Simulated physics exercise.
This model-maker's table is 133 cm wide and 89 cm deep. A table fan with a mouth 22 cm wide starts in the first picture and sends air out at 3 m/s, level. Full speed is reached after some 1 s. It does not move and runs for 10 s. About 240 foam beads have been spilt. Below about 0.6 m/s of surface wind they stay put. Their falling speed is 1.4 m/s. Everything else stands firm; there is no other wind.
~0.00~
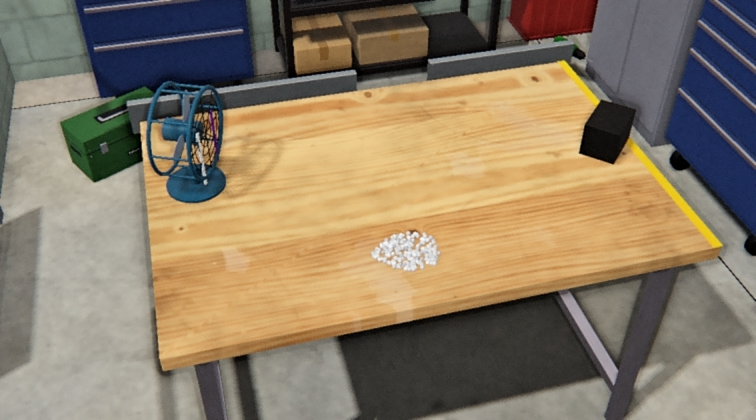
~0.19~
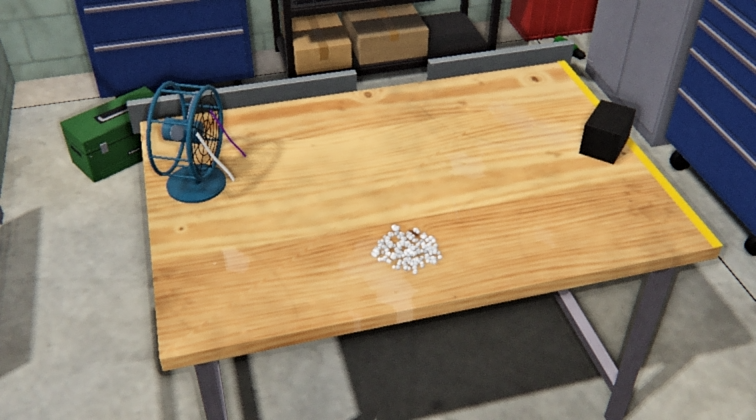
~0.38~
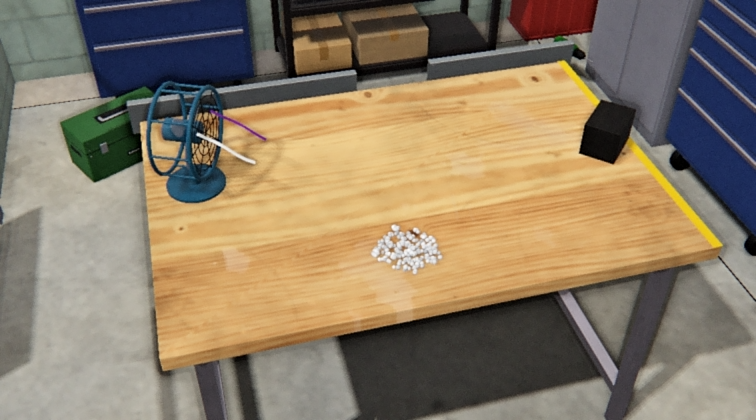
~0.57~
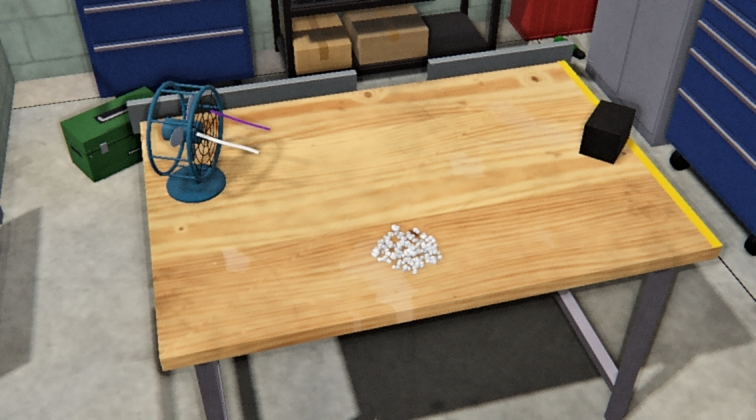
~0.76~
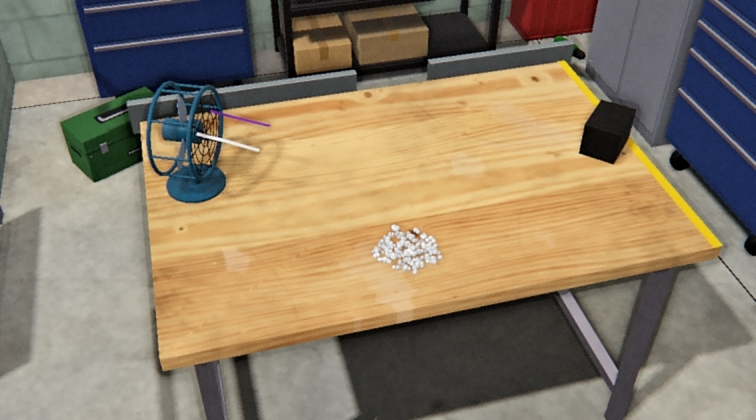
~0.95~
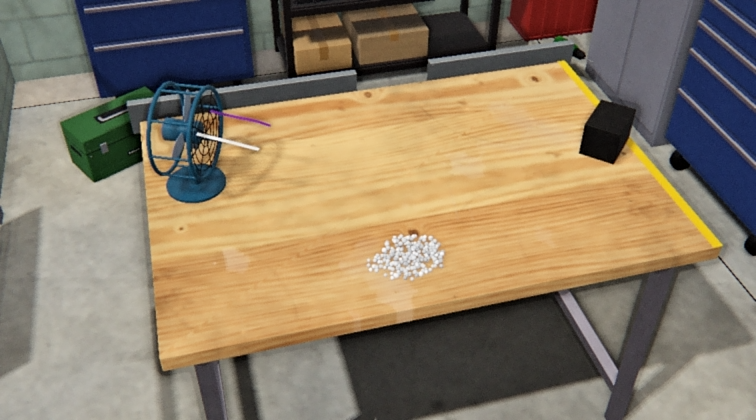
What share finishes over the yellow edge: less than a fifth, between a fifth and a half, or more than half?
Of the foam beads, not even a fifth end over the yellow edge.
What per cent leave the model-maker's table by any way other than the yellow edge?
Near 80 %.
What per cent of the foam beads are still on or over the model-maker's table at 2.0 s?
About 20 %.
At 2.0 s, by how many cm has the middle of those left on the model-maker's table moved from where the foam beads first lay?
About 15 cm.
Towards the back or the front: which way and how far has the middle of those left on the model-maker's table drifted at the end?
Towards the front, some 15 cm.
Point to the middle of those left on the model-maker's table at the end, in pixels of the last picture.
Near (395, 300).
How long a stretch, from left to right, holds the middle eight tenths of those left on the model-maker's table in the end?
Roughly 10 cm.
After 2.0 s, 5 % are on the move or not yet settled, 0 % are over the yellow edge; the middle of those still in play is near (395, 300).
After 3.2 s, 3 % are on the move or not yet settled, 0 % are over the yellow edge; the middle of those still in play is near (395, 300).
After 5.5 s, 3 % are on the move or not yet settled, 0 % are over the yellow edge; the middle of those still in play is near (395, 300).
After 10.0 s, at the end, 0 % are over the yellow edge; the middle of those still in play is near (395, 300).
